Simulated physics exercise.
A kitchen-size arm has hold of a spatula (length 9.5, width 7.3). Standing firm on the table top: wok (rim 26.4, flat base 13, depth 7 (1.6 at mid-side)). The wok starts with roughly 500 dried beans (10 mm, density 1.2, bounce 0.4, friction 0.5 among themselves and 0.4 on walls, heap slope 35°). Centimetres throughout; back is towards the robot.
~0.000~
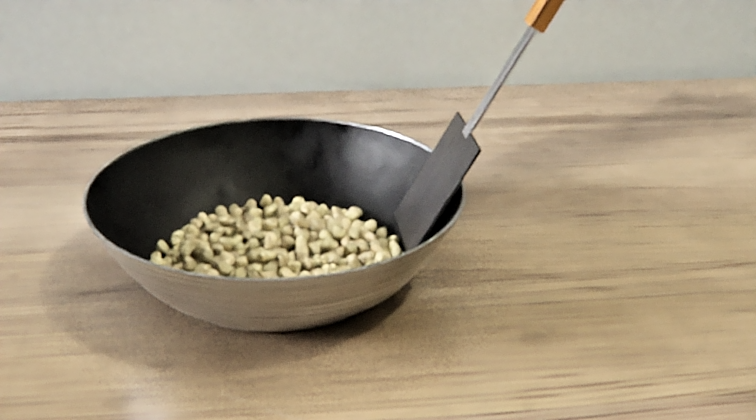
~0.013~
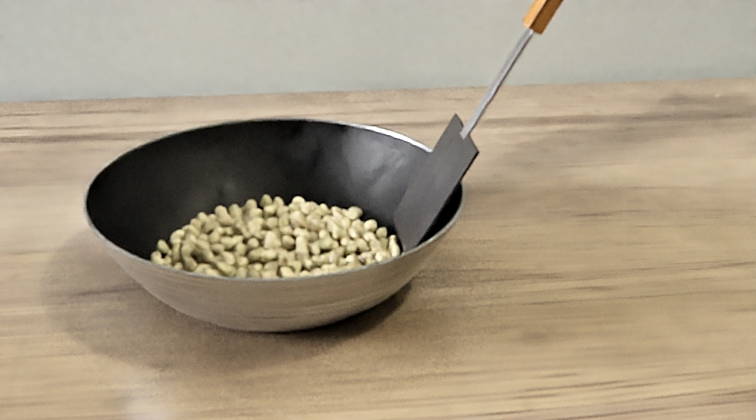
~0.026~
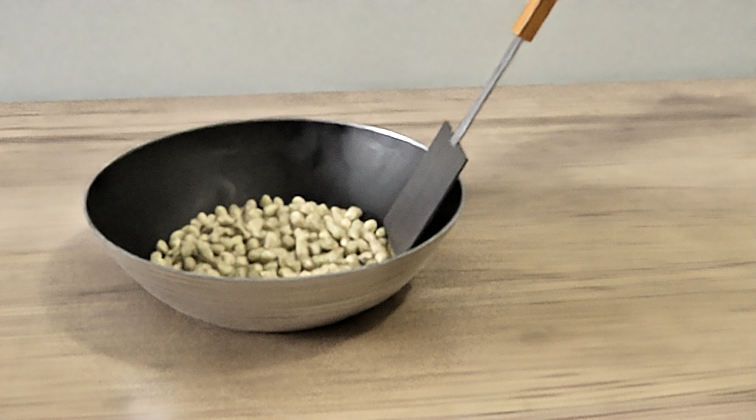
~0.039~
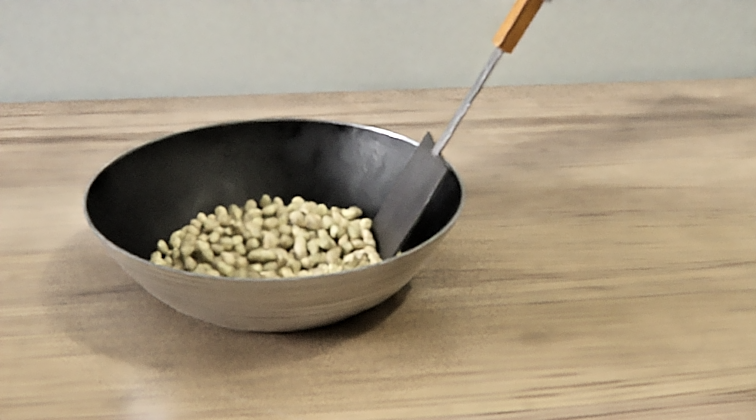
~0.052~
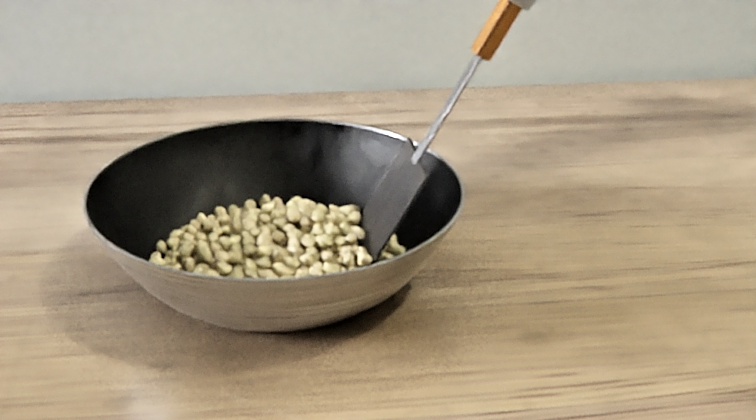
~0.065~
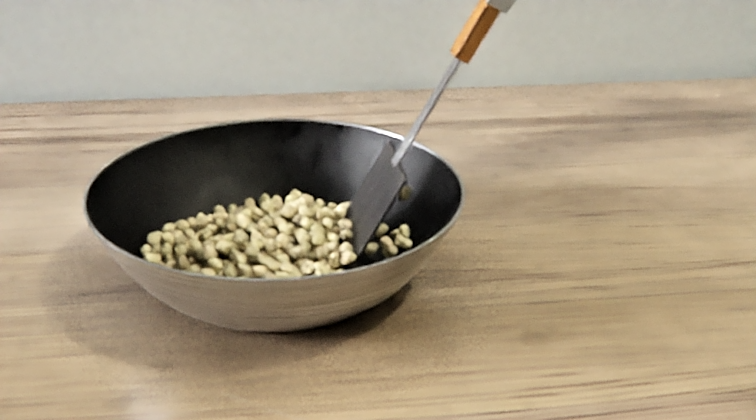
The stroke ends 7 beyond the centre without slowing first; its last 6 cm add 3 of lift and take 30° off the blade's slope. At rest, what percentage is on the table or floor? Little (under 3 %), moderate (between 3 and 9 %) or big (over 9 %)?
Share on the table or floor: Moderate (between 3 and 9 %).
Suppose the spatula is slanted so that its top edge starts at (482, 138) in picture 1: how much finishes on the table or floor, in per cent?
Some 5 per cent.
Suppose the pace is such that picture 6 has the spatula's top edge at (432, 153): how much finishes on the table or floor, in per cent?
Some 0 per cent.
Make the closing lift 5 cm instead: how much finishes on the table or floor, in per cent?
Some 10 per cent.
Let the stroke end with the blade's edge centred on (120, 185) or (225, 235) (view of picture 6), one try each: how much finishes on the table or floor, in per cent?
About 35 and 0 per cent.
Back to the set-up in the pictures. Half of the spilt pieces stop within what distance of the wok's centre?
Some 24 cm.
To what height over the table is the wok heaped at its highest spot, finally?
Some 6.5 cm.
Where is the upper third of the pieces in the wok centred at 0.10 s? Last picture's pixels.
At about (249, 236).
By 0.10 s, sloping 61°, highest piece 11 above the table; 497 in the wok, 1 on the blade or in flight.
By 0.13 s, sloping 51°, highest piece 15 above the table; 497 in the wok, 1 on the blade or in flight.
By 0.34 s, sloping 31°, highest piece 23 above the table; 473 in the wok, 9 on the table or floor, 16 on the blade or in flight.
By 1.39 s, sloping 31°, highest piece 6 above the table; 473 in the wok, 25 on the table or floor.
Final count, 473 in the wok, 25 on the table or floor. That is 5 % on the table or floor.
